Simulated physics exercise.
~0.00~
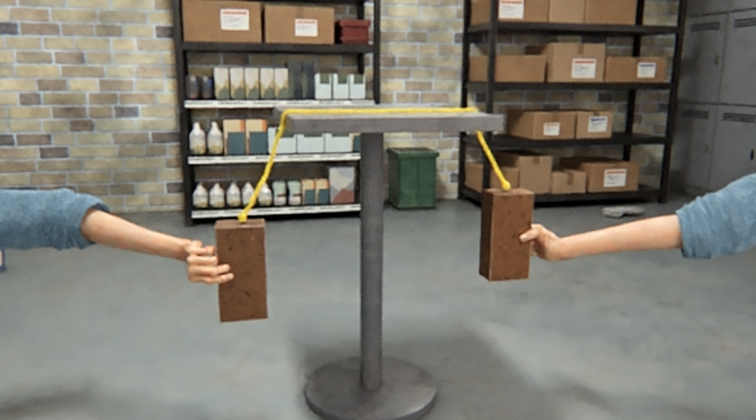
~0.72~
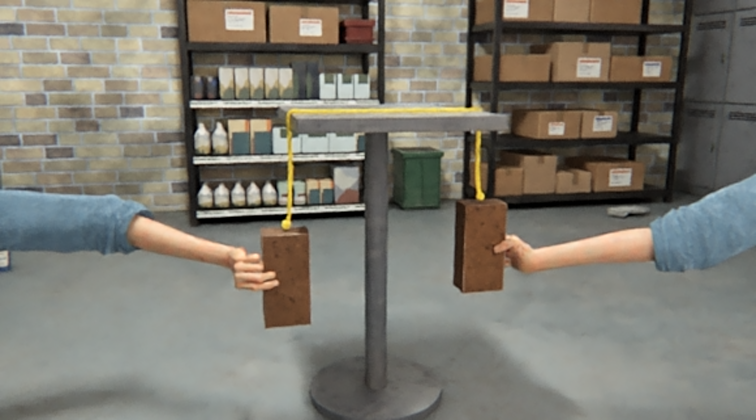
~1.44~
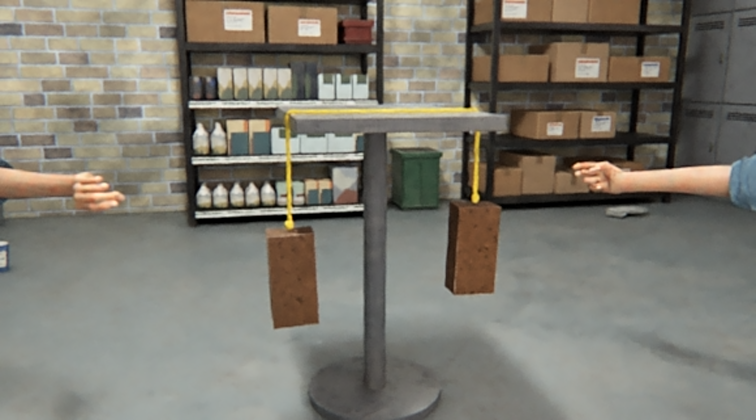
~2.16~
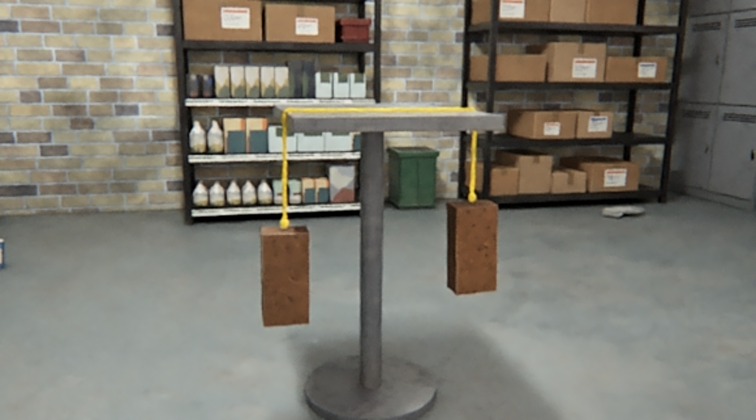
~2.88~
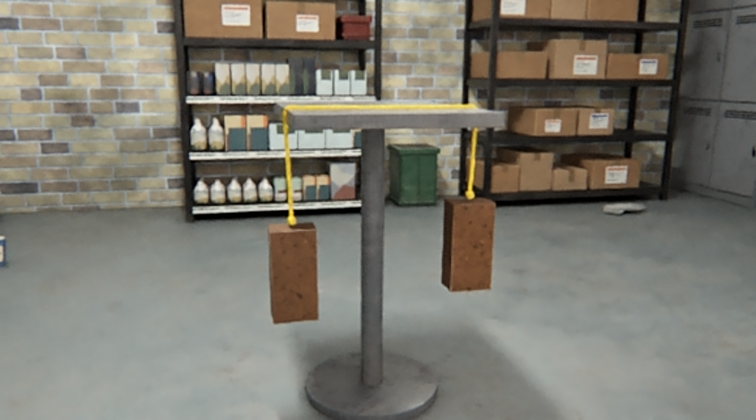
Two bricks hanging from a yellow cord across a metal stand, staying nearly level after two hands release them and withdraw.
